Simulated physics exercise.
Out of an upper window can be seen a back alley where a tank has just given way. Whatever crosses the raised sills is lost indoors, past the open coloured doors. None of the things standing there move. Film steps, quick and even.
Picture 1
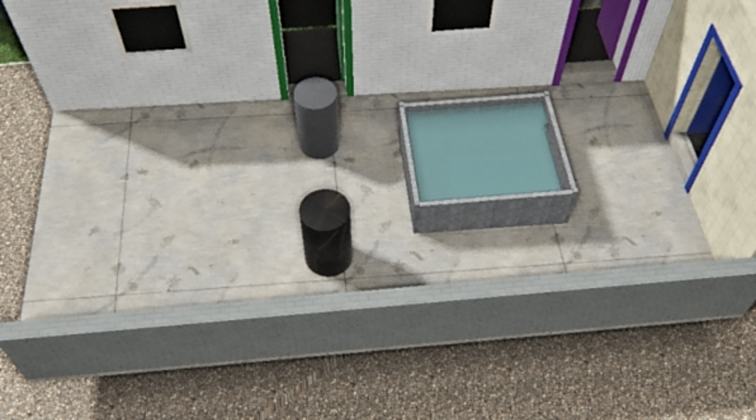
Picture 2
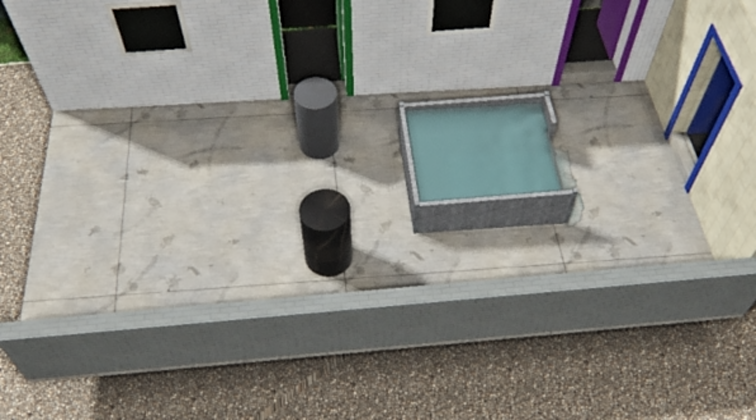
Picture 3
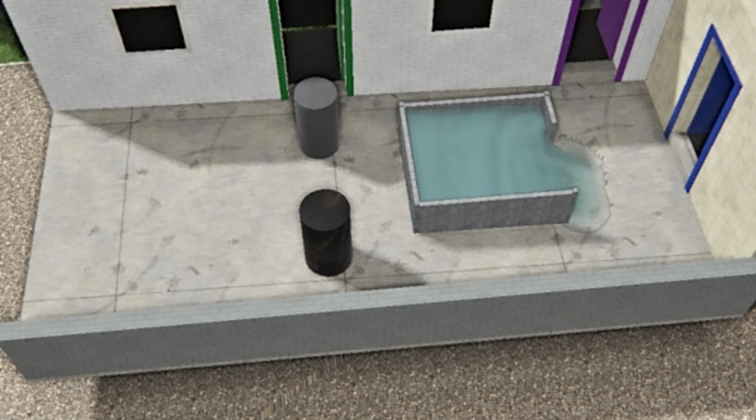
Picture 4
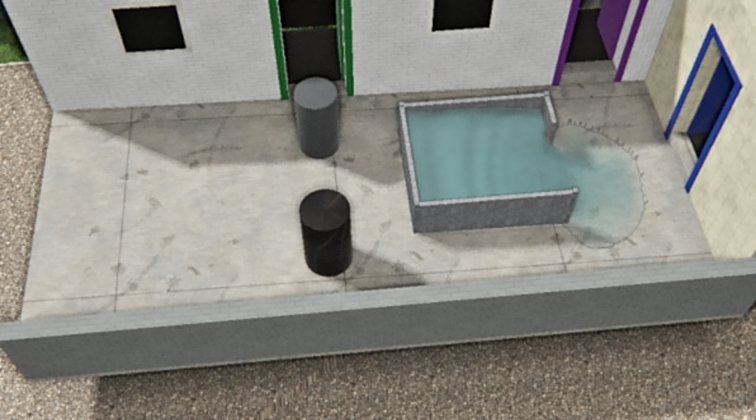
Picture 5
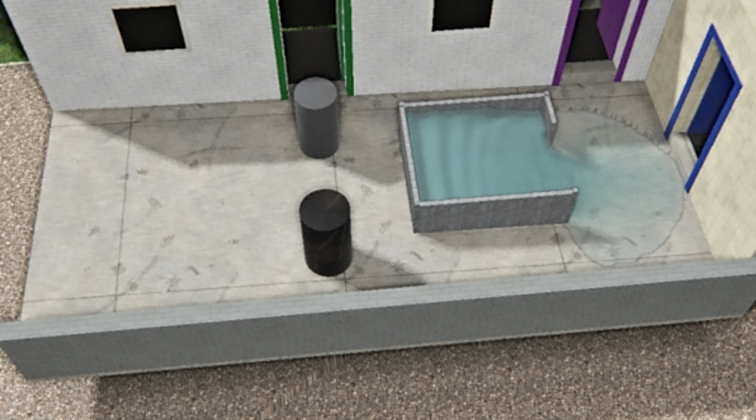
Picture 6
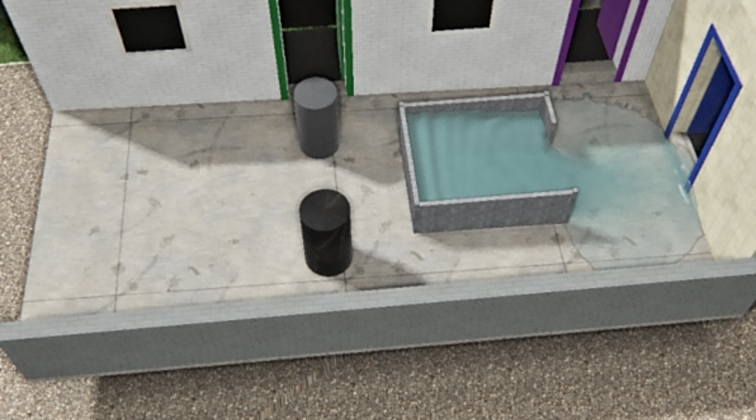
A walled concrete yard held two dark barrels and a rectangular tank of blue-green water; the tank's right side opened, and water poured out, fanning across the ground to the blue-framed doorway on the right.
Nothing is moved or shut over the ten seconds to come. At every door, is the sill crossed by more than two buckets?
The green door: No; the purple door: No; the blue door: Yes.
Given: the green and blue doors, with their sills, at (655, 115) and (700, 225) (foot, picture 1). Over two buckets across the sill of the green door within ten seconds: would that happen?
As I see it, the green door exceeds the limit.
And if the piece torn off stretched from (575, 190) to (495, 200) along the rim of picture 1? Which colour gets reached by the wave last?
Last comes the door marked green.
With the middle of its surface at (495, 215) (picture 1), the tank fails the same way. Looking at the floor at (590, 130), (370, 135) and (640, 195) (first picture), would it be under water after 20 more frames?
My reading is hit by the flood first, missed by the flood next and hit by the flood last.
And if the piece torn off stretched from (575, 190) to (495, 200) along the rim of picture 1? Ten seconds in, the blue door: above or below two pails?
So the blue door ends up below after ten seconds.
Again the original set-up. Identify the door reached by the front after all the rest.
That would be the green door.
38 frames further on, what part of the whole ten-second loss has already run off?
100 per cent.
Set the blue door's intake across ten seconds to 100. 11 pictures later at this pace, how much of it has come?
Result: 60 % of the ten-second total.
A moment on, water covers 20 % of the floor; the green door not reached, the purple door wet at the sill, nothing in, the blue door over two buckets in.
Next, water covers 20 % of the floor; the green door not reached, the purple door wet at the sill, nothing in, the blue door far over two buckets in.
Then, water covers 40 % of the floor; the green door not reached, the purple door wet at the sill, nothing in, the blue door far over two buckets in.
Later, water covers 65 % of the floor; the green door wet at the sill, nothing in, the purple door wet at the sill, nothing in, the blue door far over two buckets in.
In the end, water covers 85 % of the floor; the green door wet at the sill, nothing in, the purple door wet at the sill, nothing in, the blue door far over two buckets in.
